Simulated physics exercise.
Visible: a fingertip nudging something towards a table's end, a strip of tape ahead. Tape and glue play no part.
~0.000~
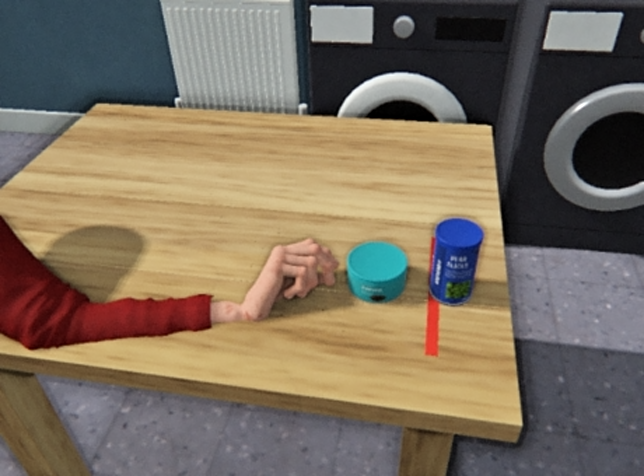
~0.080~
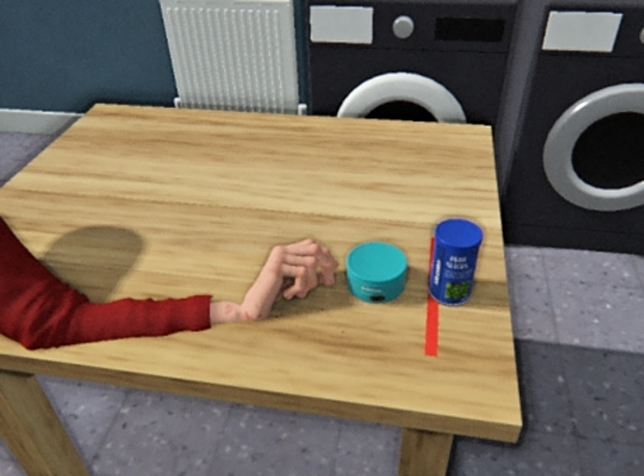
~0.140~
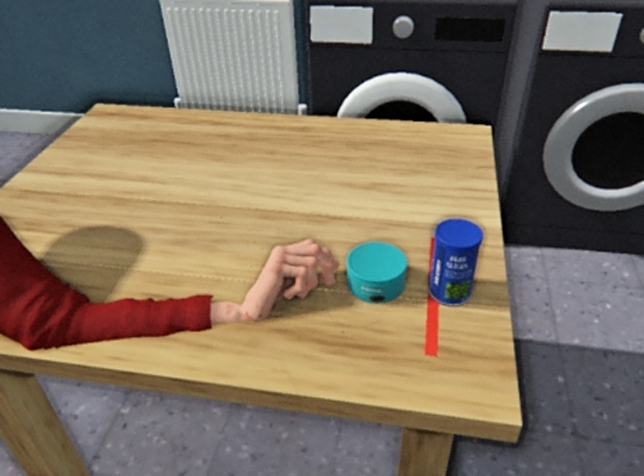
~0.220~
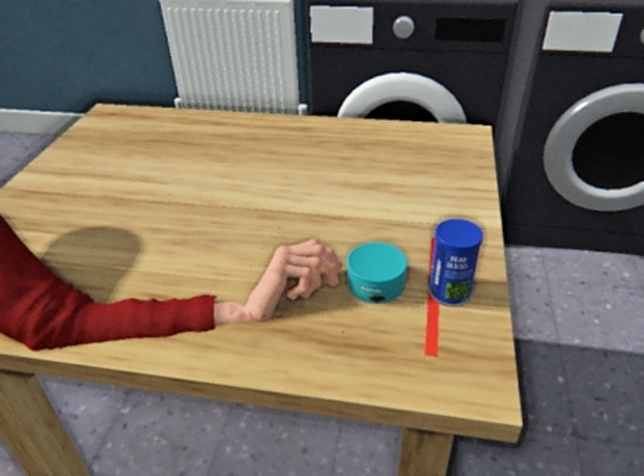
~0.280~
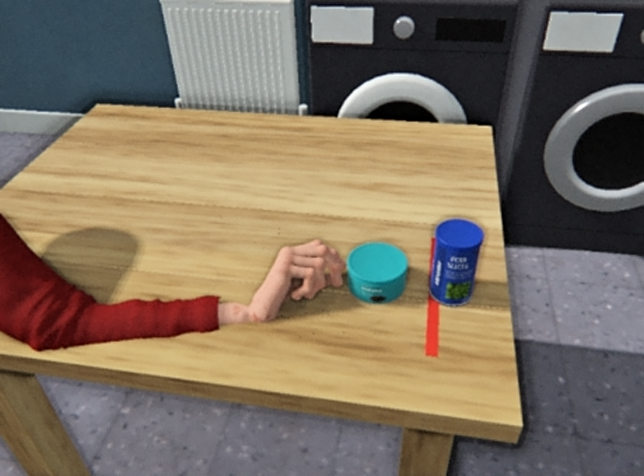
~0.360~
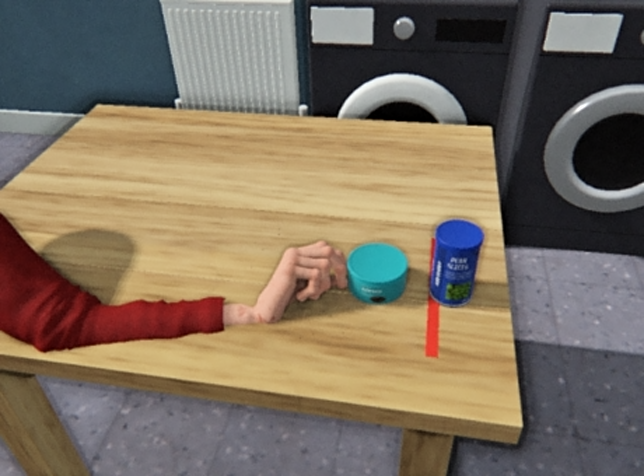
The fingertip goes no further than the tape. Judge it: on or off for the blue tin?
Off.
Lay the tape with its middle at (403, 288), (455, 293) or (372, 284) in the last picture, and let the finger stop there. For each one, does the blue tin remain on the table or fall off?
In that order, it is still on the table; drops off; does not fall.
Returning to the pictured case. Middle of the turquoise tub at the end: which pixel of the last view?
Looks like it settles somewhere around (473, 283).
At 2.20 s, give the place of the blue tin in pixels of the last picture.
Near (554, 443).
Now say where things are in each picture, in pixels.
Blue tin (455, 263); turquoise tub (377, 272), in the first frame.
Blue tin (455, 264); turquoise tub (376, 273), in the second frame.
Blue tin (455, 264); turquoise tub (376, 273), in the third frame.
Blue tin (455, 264); turquoise tub (377, 273), in the fourth frame.
Blue tin (455, 264); turquoise tub (377, 273), in the fifth frame.
Blue tin (455, 265); turquoise tub (377, 274), in the sixth frame.
Around 1.94 s, blue tin leaning 31° off how it started near (548, 283).
Around 2.20 s, blue tin in the air near (554, 444).
Finally (2.5 s), the blue tin drops to the floor.
